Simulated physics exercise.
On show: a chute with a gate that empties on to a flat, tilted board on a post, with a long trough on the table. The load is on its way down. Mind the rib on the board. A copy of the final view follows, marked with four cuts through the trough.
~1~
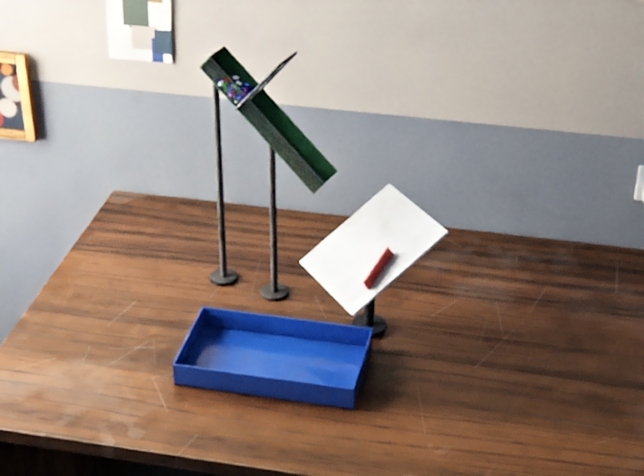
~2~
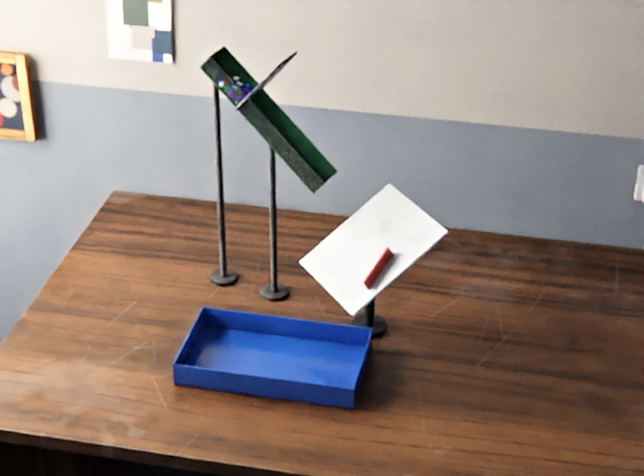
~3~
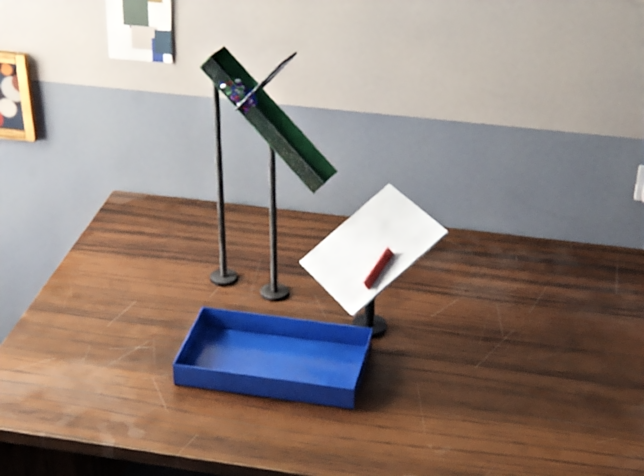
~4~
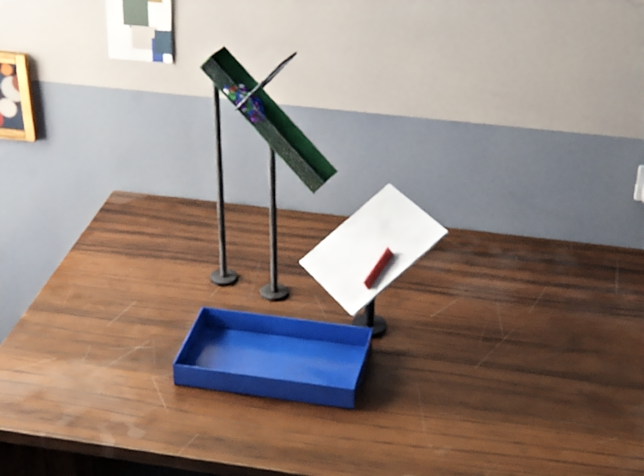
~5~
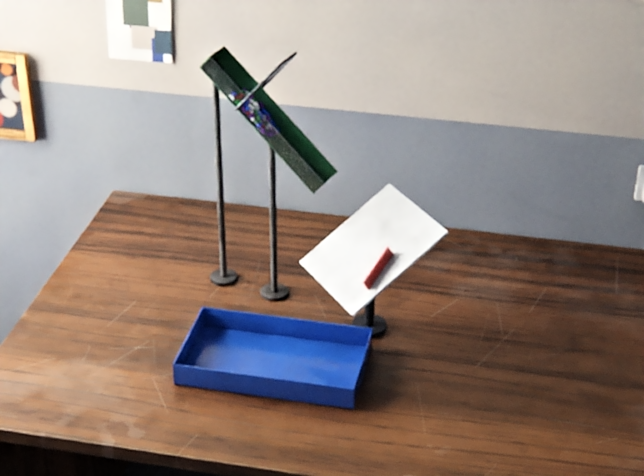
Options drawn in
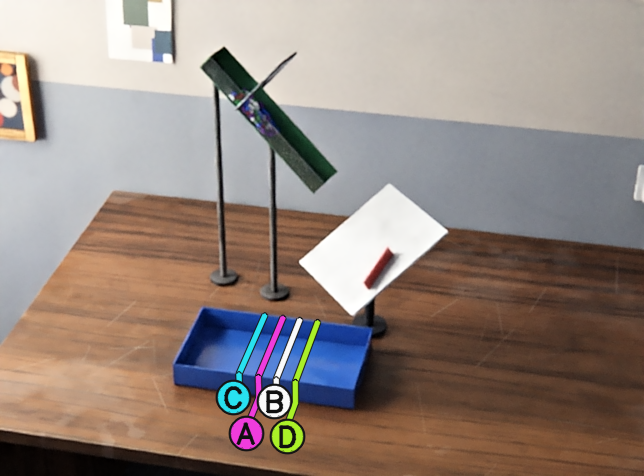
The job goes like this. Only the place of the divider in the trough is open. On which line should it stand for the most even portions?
D is best.
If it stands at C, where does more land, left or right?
The right side.
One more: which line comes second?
That would be B.
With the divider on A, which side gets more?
The right side.
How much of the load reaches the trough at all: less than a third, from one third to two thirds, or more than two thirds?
More than two thirds.
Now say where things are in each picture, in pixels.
Load behind the gate (239, 91), jelly beans; lip of the chute (320, 188), sloping fairly steeply, in the first picture.
Middle of the board (371, 247), tilted fairly steeply; middle of its low edge (325, 288); of its high edge (418, 207), in the second picture.
Front corners of the trough (173, 364) and (353, 389), empty; front of the load (247, 110), in the third picture.
Middle of the load (248, 102); its front (262, 119), roughly a quarter of the way to the lip; rib from (388, 247) to (363, 283), in the fourth picture.
Middle of the load (256, 113); its front (276, 133), roughly a third of the way to the lip, in the fifth picture.
On the marked copy, line A crosses the front rim at (258, 376); line B crosses the front rim at (276, 378); line C crosses the front rim at (239, 373); line D crosses the front rim at (295, 381).
If A is chosen, of what is caught, just a few on the left of the divider, almost all on the right.
If B is chosen, of what is caught, roughly a quarter on the left of the divider, the larger part on the right.
If C is chosen, of what is caught, just a few on the left of the divider, almost all on the right.
If D is chosen, of what is caught, roughly half on the left of the divider, roughly half on the right.
